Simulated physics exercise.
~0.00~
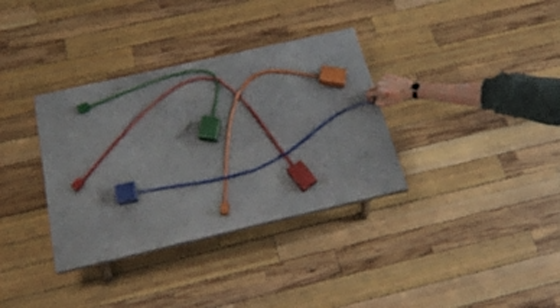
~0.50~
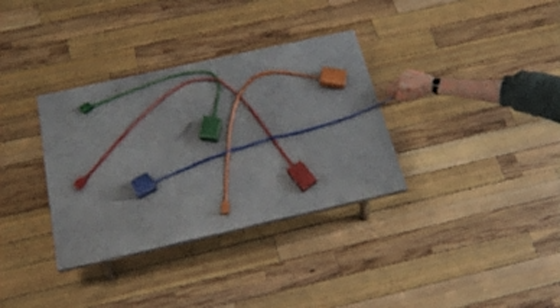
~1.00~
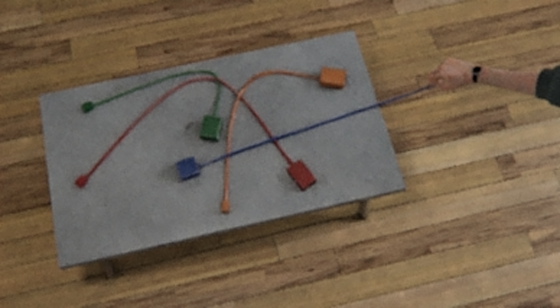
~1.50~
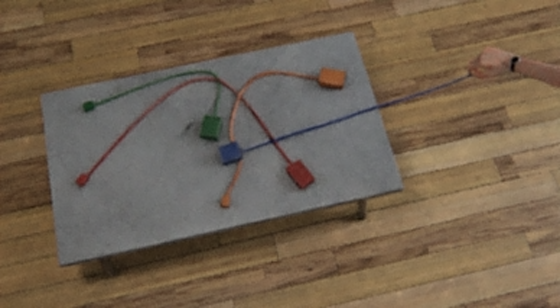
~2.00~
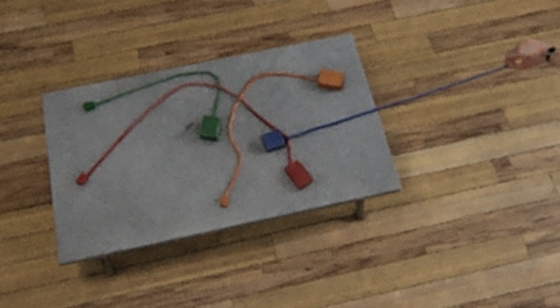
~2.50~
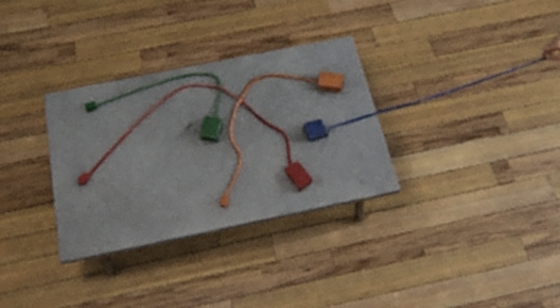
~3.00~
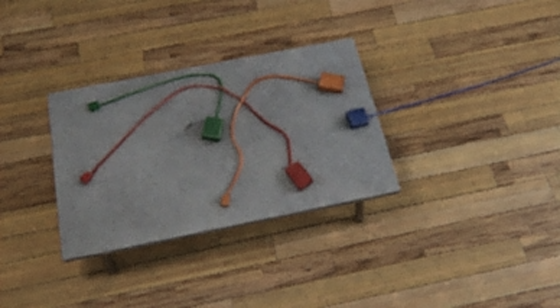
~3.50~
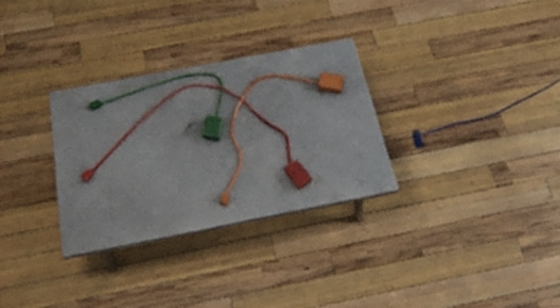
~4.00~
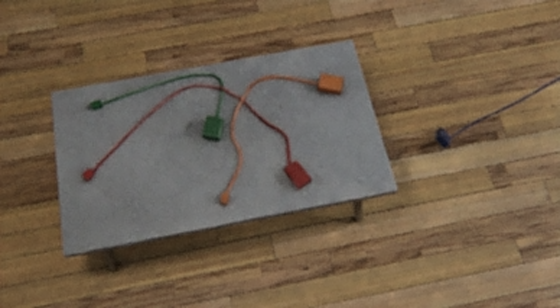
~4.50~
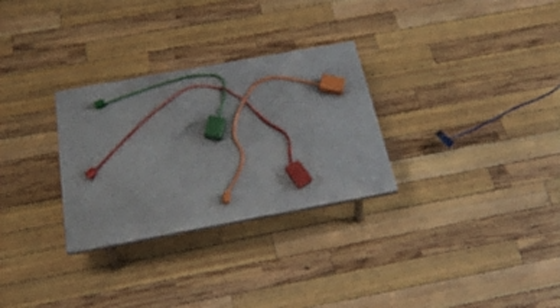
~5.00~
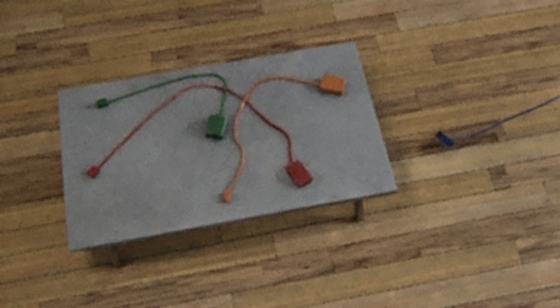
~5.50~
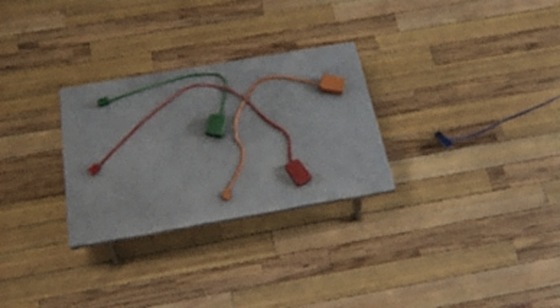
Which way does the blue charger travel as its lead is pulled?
The blue charger travels to the right, across the table and off its right edge.
A blue lead is tugged by a hand out over the right side of a grey table, where green, red and orange leads lie tangled with it. Its blue charger slides right across the surface, passing over the red and orange leads while the hand moves out of view. The charger nears the right edge, slips over it and drops toward the wooden floor, turning as it goes. It comes to rest beside the table with its lead trailing right, while the other three chargers remain on top, almost where they began.
